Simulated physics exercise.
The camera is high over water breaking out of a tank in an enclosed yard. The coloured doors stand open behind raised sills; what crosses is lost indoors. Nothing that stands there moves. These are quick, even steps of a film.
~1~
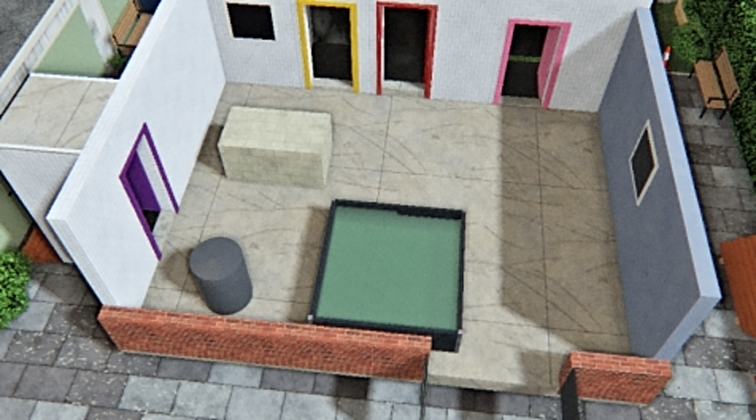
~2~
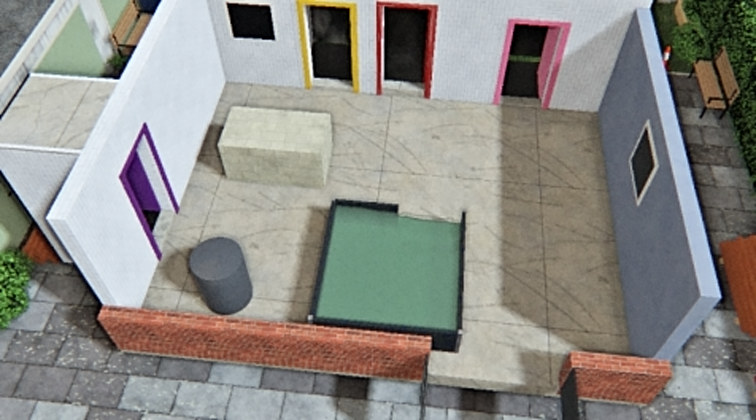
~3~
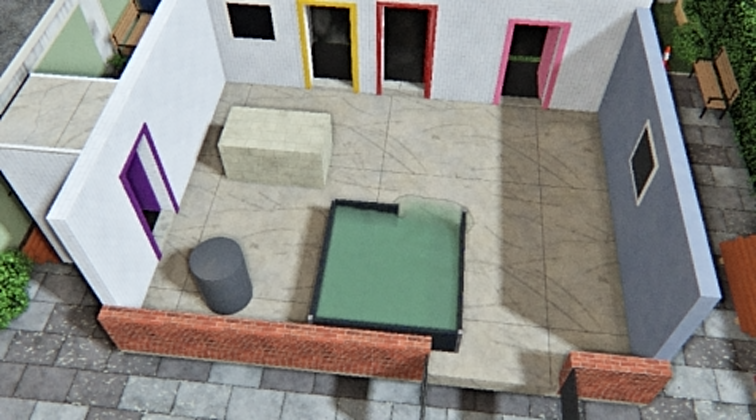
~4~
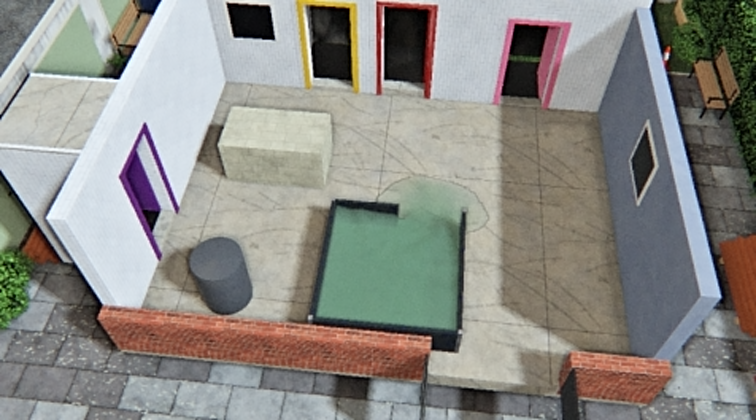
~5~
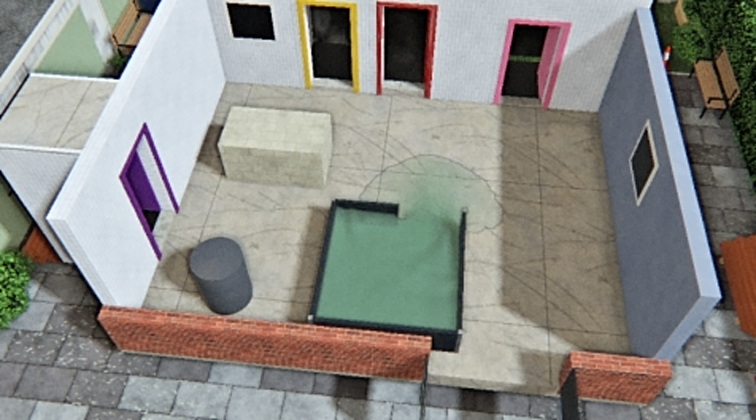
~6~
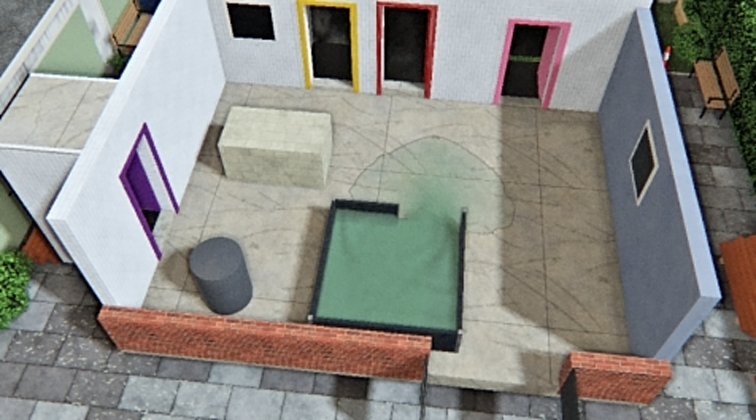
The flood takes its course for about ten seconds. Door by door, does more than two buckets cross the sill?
The pink door takes more than that; the purple door stays under that; the yellow door stays under that; the red door stays under that.
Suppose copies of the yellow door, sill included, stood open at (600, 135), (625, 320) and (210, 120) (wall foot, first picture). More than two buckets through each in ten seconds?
As listed: Passes that mark, is under, keeps below it.
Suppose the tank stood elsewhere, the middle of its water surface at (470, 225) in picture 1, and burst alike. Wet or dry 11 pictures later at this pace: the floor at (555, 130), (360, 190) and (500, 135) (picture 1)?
As listed: Awash, not flooded, covered.
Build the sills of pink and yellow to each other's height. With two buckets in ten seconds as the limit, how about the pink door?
In short: Pink door floods.
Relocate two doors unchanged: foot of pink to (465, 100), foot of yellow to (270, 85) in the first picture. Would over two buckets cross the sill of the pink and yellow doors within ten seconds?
One by one: Pink door is over, yellow door holds.
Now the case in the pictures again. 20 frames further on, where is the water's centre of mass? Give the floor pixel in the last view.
Roughly at (428, 208).
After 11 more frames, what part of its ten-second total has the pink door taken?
Some 5 per cent.
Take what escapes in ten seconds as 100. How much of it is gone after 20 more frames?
About 25 per cent.
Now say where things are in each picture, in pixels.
Still water in the water tank at (392, 264), in the first frame.
The front is at a hidden place, out from the gap on the water tank's far side, in the second frame.
The front is at (406, 199), out from the gap on the water tank's far side, in the third frame.
Water pours out on the water tank's far side and has run to (411, 180), in the fourth frame.
Water pours out on the water tank's far side and has run to (429, 158), in the fifth frame.
The front is at (427, 140), out from the gap on the water tank's far side, in the sixth frame.
A moment on, water covers 25 % of the floor; the pink door not reached, the purple door not reached, the yellow door not reached, the red door wet at the sill, nothing in.
Next, water covers 35 % of the floor; the pink door under two buckets in, the purple door not reached, the yellow door not reached, the red door wet at the sill, nothing in.
Then, water covers 40 % of the floor; the pink door far over two buckets in, the purple door not reached, the yellow door wet at the sill, nothing in, the red door wet at the sill, nothing in.
Later, water covers 60 % of the floor; the pink door far over two buckets in, the purple door not reached, the yellow door wet at the sill, nothing in, the red door wet at the sill, nothing in.
In the end, water covers 85 % of the floor; the pink door far over two buckets in, the purple door wet at the sill, nothing in, the yellow door wet at the sill, nothing in, the red door wet at the sill, nothing in.
